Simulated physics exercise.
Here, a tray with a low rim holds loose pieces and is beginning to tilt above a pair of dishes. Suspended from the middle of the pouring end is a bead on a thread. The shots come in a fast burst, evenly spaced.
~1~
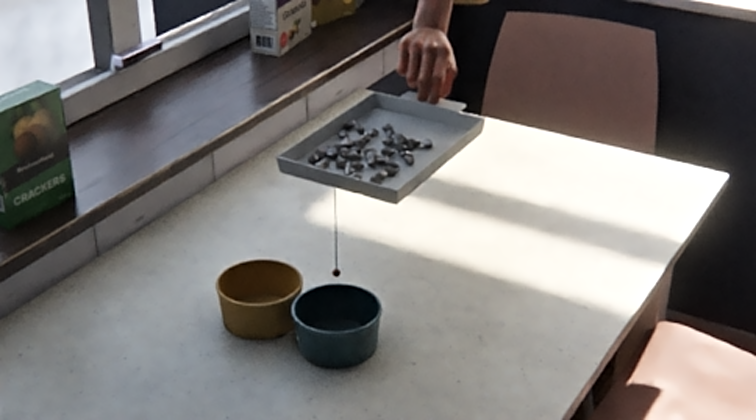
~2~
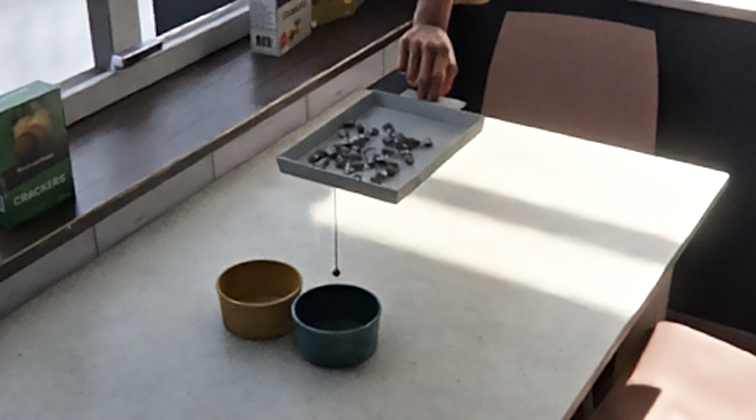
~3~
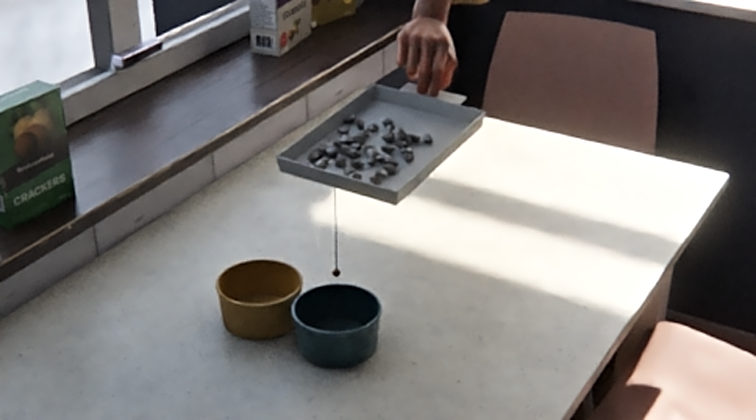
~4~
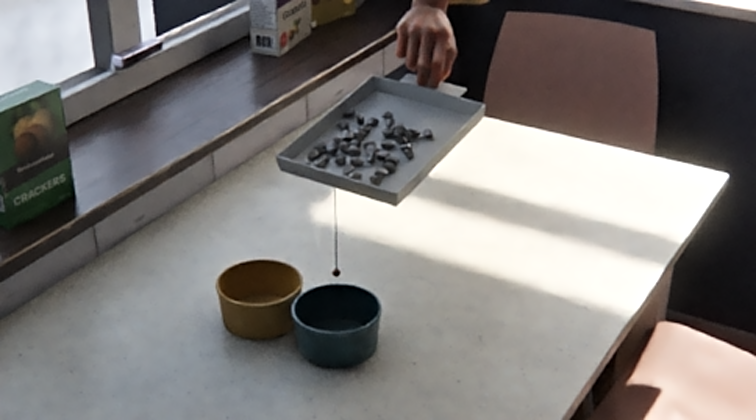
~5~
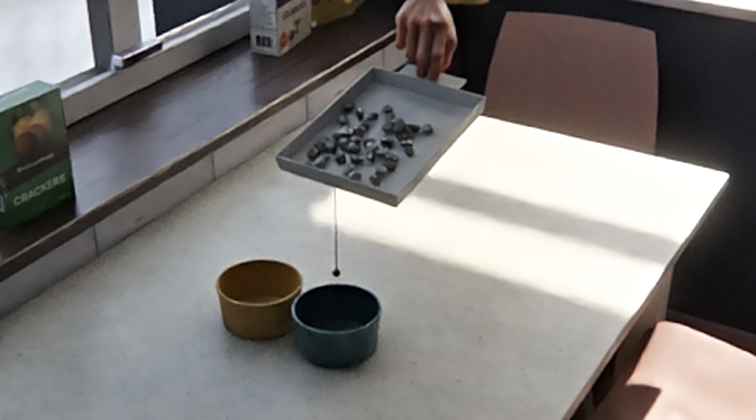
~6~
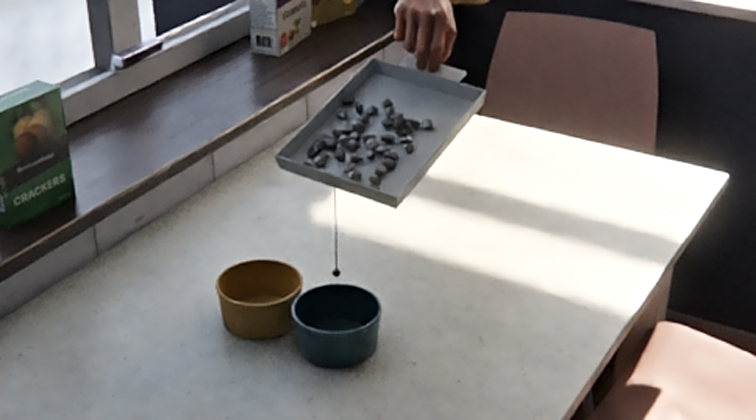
A hand slightly tilts a gray tray of dark pieces above yellow and teal bowls.
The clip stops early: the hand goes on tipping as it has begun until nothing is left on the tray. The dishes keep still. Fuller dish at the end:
Watch, the one on the right side catches more of it.
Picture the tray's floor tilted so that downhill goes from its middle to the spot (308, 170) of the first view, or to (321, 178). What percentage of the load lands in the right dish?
So it's 0 percent with the first slope and 10 percent with the other.
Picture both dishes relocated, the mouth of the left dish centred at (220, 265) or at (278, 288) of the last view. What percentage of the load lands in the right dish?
You'd get 10 in a hundred first and 90 in a hundred after that.
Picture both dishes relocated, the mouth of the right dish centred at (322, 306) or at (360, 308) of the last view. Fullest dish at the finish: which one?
For the first place, the dish on the right side; for the second, the dish on the right side.
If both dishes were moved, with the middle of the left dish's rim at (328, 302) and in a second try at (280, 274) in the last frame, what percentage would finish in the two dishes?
First case 90 in a hundred, second case 70 in a hundred.
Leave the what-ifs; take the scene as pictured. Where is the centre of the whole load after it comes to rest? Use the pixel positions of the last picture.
Around (342, 343), give or take.
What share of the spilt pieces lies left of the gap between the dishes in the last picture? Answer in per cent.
Estimate: Roughly 30 %.
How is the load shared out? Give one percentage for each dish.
Left dish: 0 per cent; right dish: 70 per cent.
Just after the last frame, tray tipped steeply; every one on the tray.
A moment on, tray tipped right over; the larger part on the tray; roughly a quarter in the air.
Further on, tray tipped past a quarter turn; roughly two thirds in the right dish; roughly a quarter outside both.
When it is over, tray tipped past a quarter turn; roughly two thirds in the right dish; not one in the left dish; roughly a quarter outside both.
